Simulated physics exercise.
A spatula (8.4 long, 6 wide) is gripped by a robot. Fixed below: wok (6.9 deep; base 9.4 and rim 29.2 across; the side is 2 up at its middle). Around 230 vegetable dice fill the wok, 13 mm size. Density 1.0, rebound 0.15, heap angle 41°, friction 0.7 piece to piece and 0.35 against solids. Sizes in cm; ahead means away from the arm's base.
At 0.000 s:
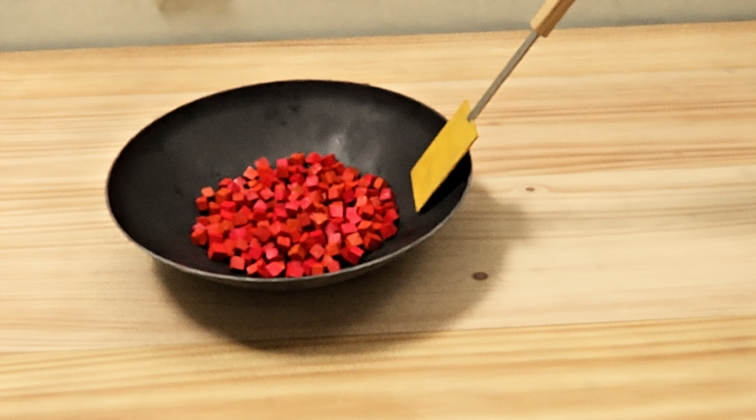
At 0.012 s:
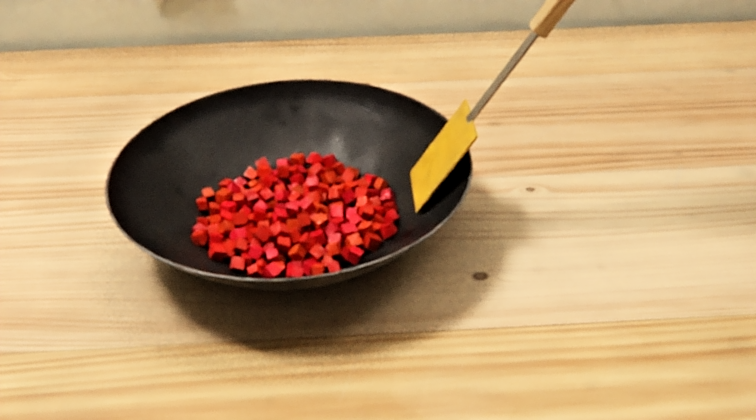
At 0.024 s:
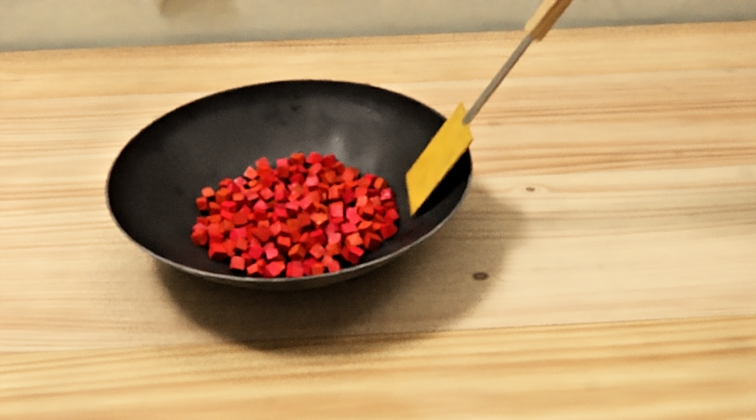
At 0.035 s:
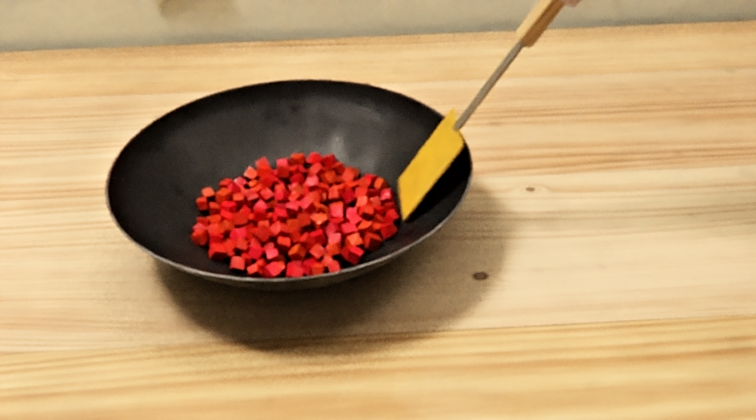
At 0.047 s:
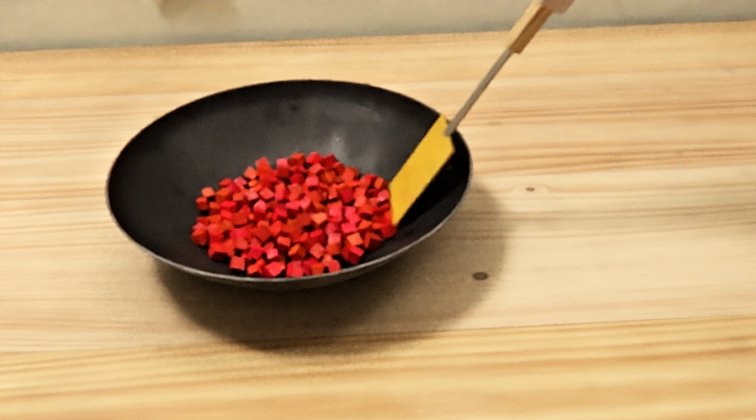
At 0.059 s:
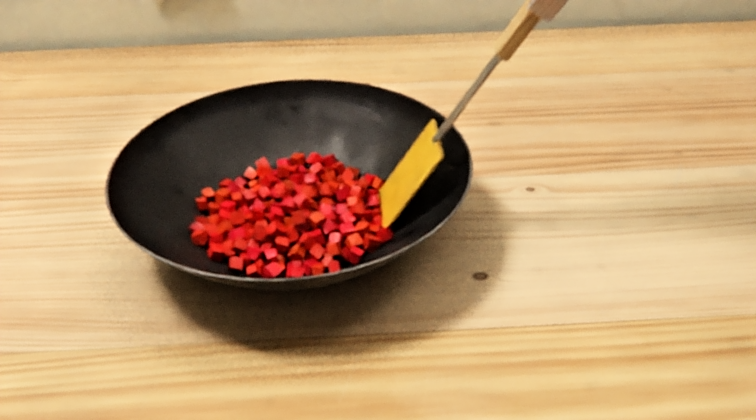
On a pale wooden surface, a black wok holds a heap of small red cubes. A yellow spatula, tilted at the wok's right side, moves a short way left and down, reaching the cubes' right edge and slightly shifting some.
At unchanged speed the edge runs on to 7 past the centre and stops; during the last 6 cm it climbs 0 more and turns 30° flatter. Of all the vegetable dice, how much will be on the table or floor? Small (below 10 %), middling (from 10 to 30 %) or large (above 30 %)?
A small share, below 10 %, ends on the table or floor.
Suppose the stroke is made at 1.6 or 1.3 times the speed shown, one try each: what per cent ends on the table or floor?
Some 15 and 5 per cent.
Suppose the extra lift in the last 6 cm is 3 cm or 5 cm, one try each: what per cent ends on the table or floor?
Some 5 and 5 per cent.
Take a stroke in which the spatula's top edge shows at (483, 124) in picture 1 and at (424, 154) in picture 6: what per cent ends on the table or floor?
Some 15 per cent.
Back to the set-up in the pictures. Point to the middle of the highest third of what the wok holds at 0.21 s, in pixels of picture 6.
At about (181, 196).
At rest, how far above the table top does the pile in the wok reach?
About 8.0 cm.
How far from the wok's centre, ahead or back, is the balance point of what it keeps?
About 5.5 cm ahead.
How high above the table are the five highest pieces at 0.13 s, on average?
Some 6 cm.
After 0.13 s, sloping 57°, highest piece 6 above the table; 227 in the wok.
After 0.21 s, sloping 47°, highest piece 8 above the table; 227 in the wok.
After 0.44 s, sloping 27°, highest piece 8 above the table; 217 in the wok, 10 on the table or floor.
After 1.49 s, sloping 27°, highest piece 8 above the table; 217 in the wok, 10 on the table or floor.
In the end, 217 in the wok, 10 on the table or floor. That is 4 % on the table or floor.
